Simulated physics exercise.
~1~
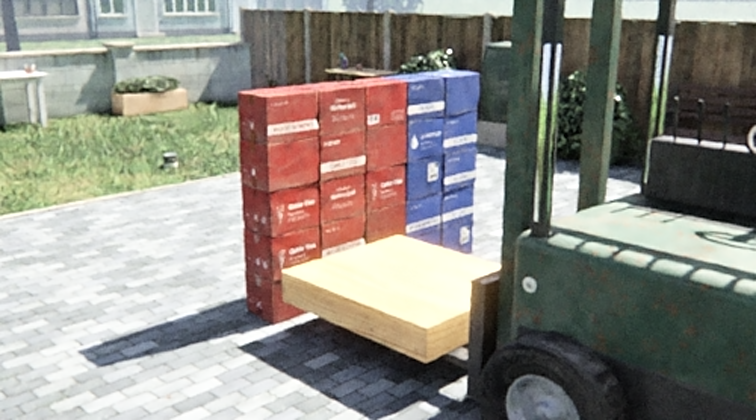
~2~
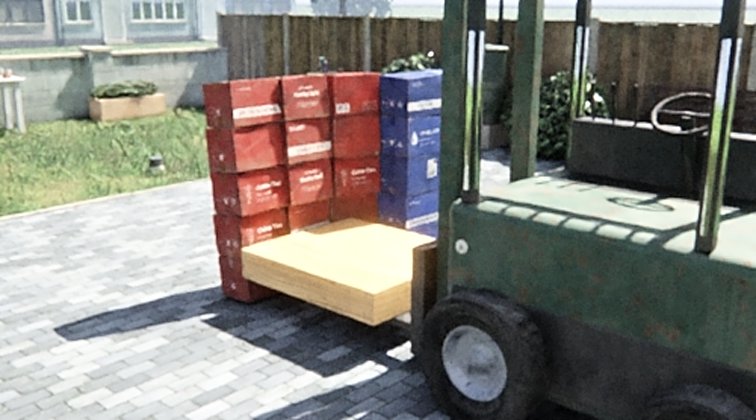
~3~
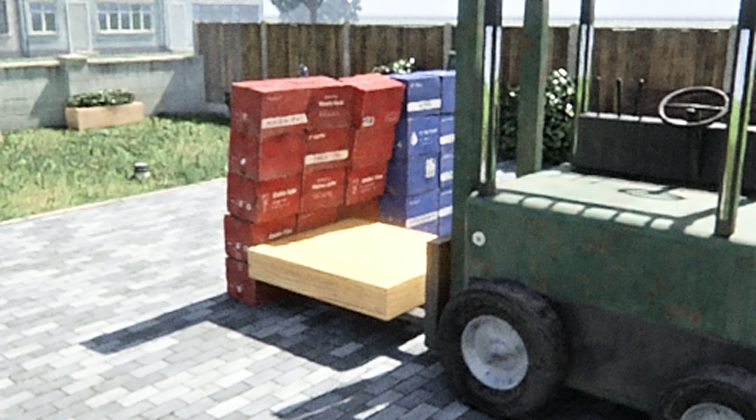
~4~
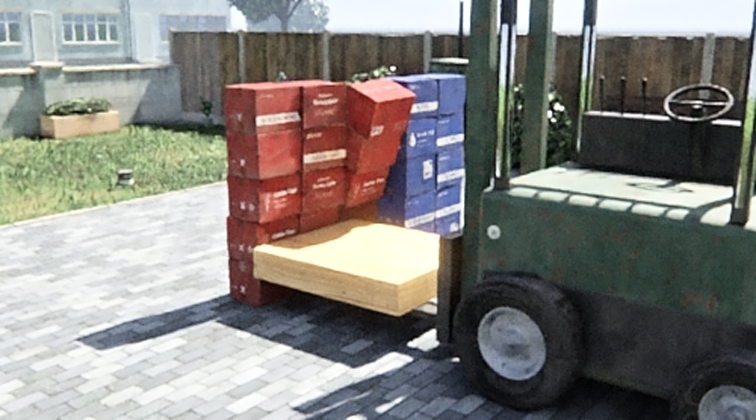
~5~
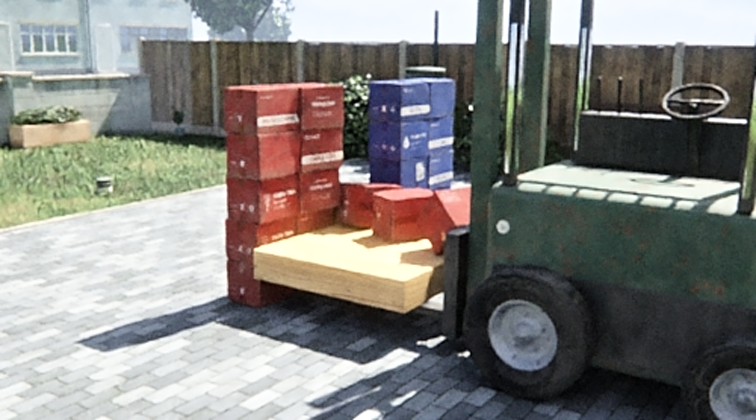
A green forklift carrying a pale wooden load pushed against a wall of stacked red and blue boxes, making a red column lean and then topple onto the load, while the blue boxes and the other red ones stayed standing.
